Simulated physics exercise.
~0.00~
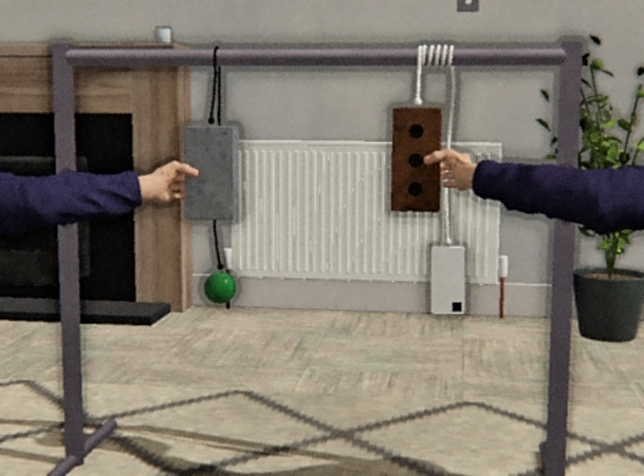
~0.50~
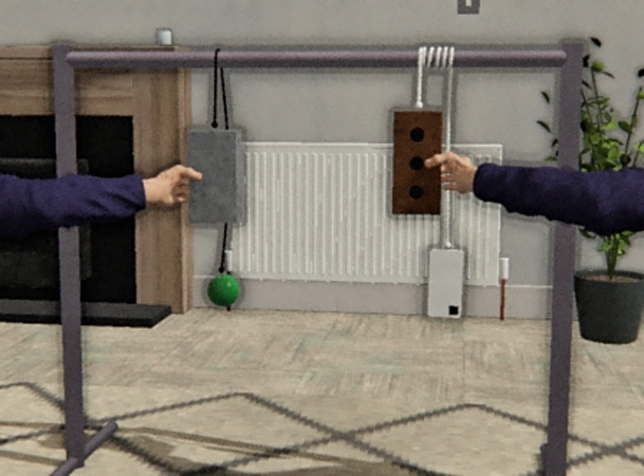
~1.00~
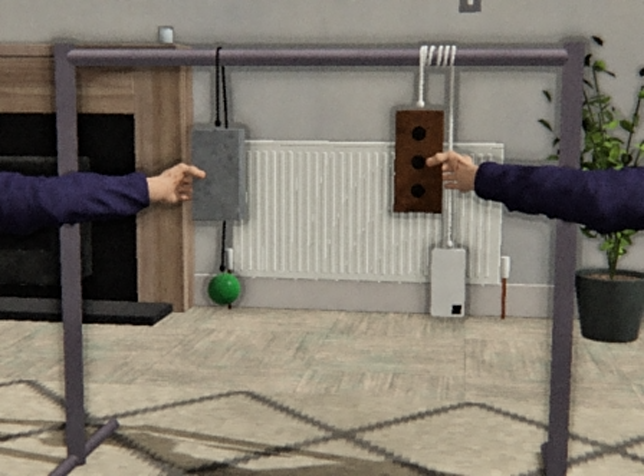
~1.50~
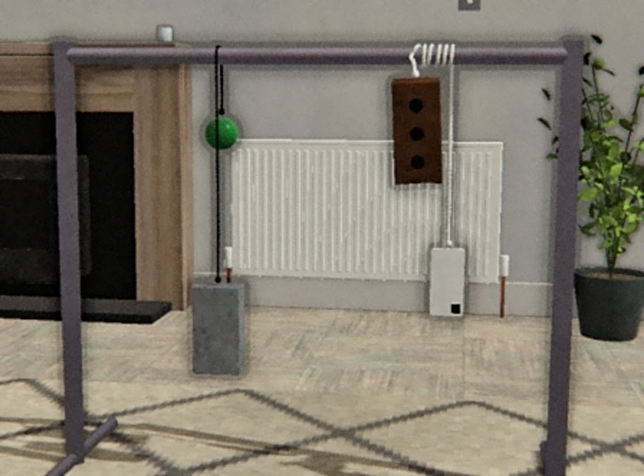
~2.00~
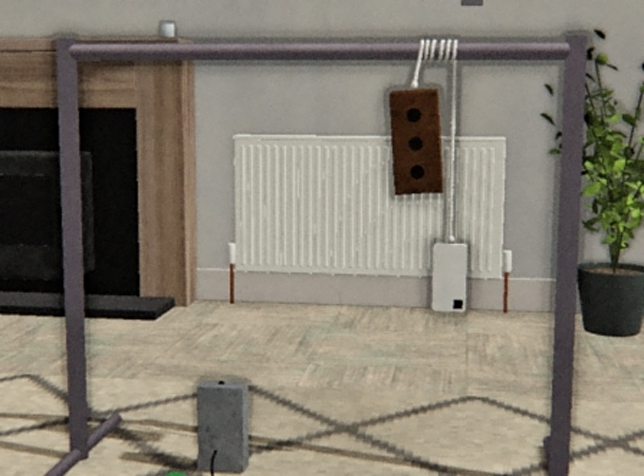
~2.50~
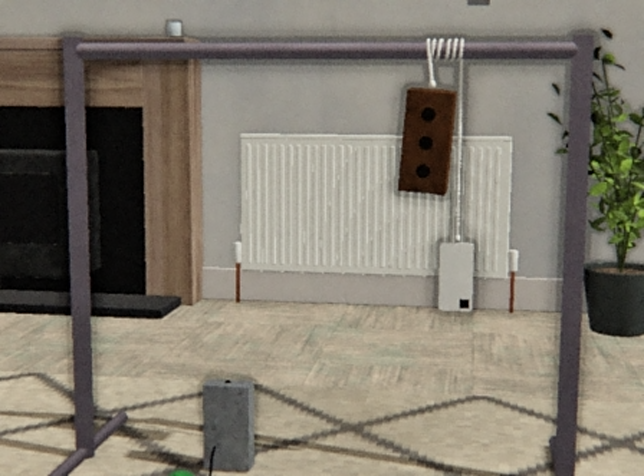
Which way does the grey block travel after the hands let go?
The grey block travels downward, ending up on the floor beneath the rail.
A grey block on a black cord dropped to the floor once two hands let go, its green counterweight first rising and then falling too, while the brown brick on the white cord rose slightly, tilted and stayed hanging from the rail.
